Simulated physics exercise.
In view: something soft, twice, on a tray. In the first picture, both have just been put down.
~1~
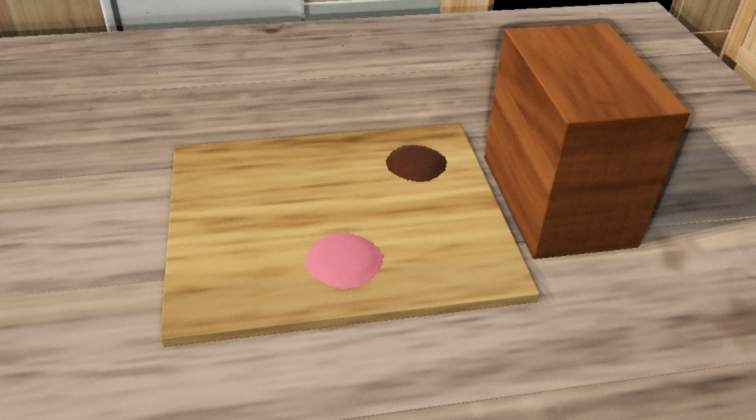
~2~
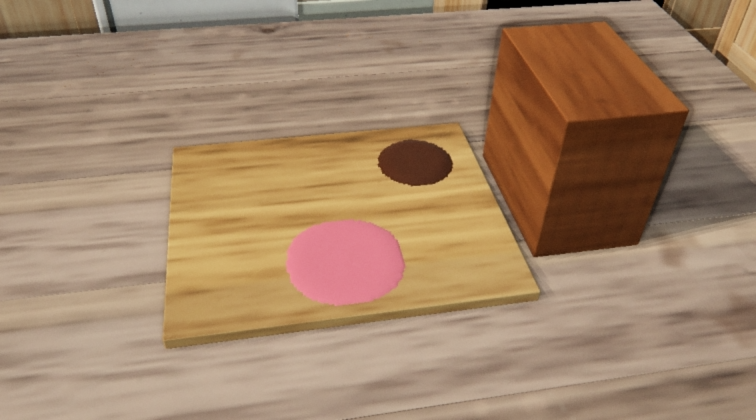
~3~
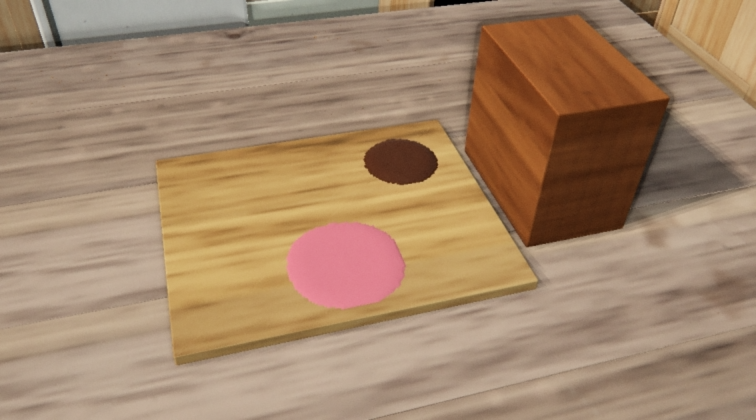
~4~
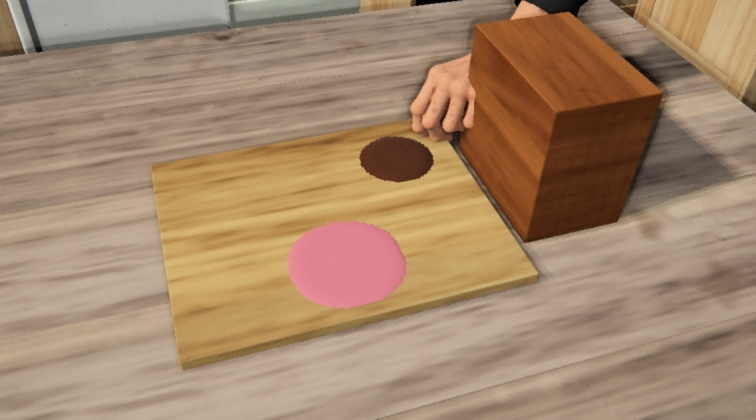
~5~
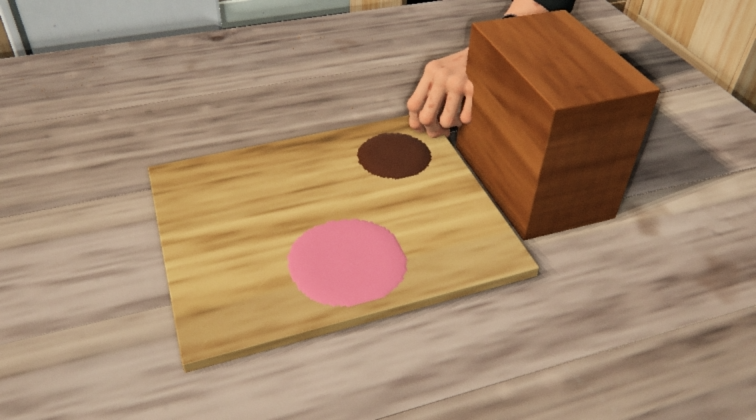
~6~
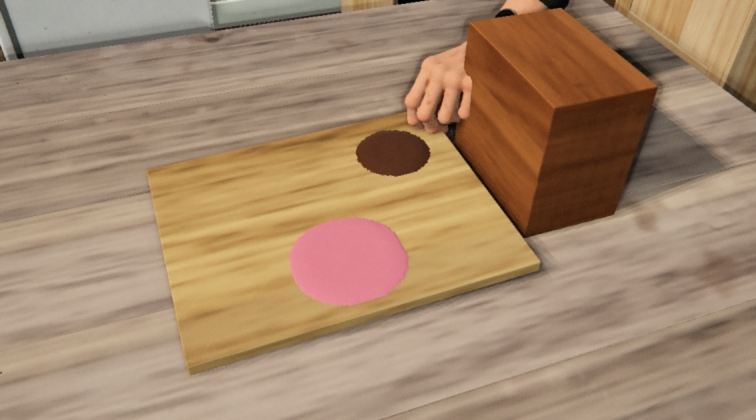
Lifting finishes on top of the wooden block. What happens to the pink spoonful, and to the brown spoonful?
Okay, so the pink spoonful tumbles off and the brown spoonful sits tight.
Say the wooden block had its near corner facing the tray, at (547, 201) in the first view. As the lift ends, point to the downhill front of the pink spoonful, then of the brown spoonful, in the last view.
Tips, last view: First (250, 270), second (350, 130).
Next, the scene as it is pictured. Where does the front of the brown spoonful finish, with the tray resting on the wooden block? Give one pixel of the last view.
Roughly at (265, 123).
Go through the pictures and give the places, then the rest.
The tray lies flat; pink spoonful (345, 256) a low mound; brown spoonful (417, 159) a low mound; wooden block (607, 192), in the first picture.
They settle; pink spoonful (346, 258) spread thin; brown spoonful (416, 160) spread thin, in the second picture.
At rest; pink spoonful (346, 261) spread thin; brown spoonful (401, 159) spread thin, in the third picture.
A hand takes the end; pink spoonful (346, 261) spread thin; brown spoonful (397, 157) spread thin, in the fourth picture.
The end is rising; pink spoonful (347, 259) spread thin; brown spoonful (394, 153) spread thin, in the fifth picture.
The tray slopes by about 2°; pink spoonful (349, 258) spread thin; brown spoonful (393, 150) spread thin; wooden block (587, 167), in the sixth picture.
Shortly, slope about 32°; the pink spoonful has crept down a long way; the brown spoonful has crept a little.
Then, the pink spoonful is dripping off the low end; the brown spoonful has crept down a long way.
At the finish, slope about 32°; the pink spoonful is dripping off the low end; the brown spoonful has crept down a long way.
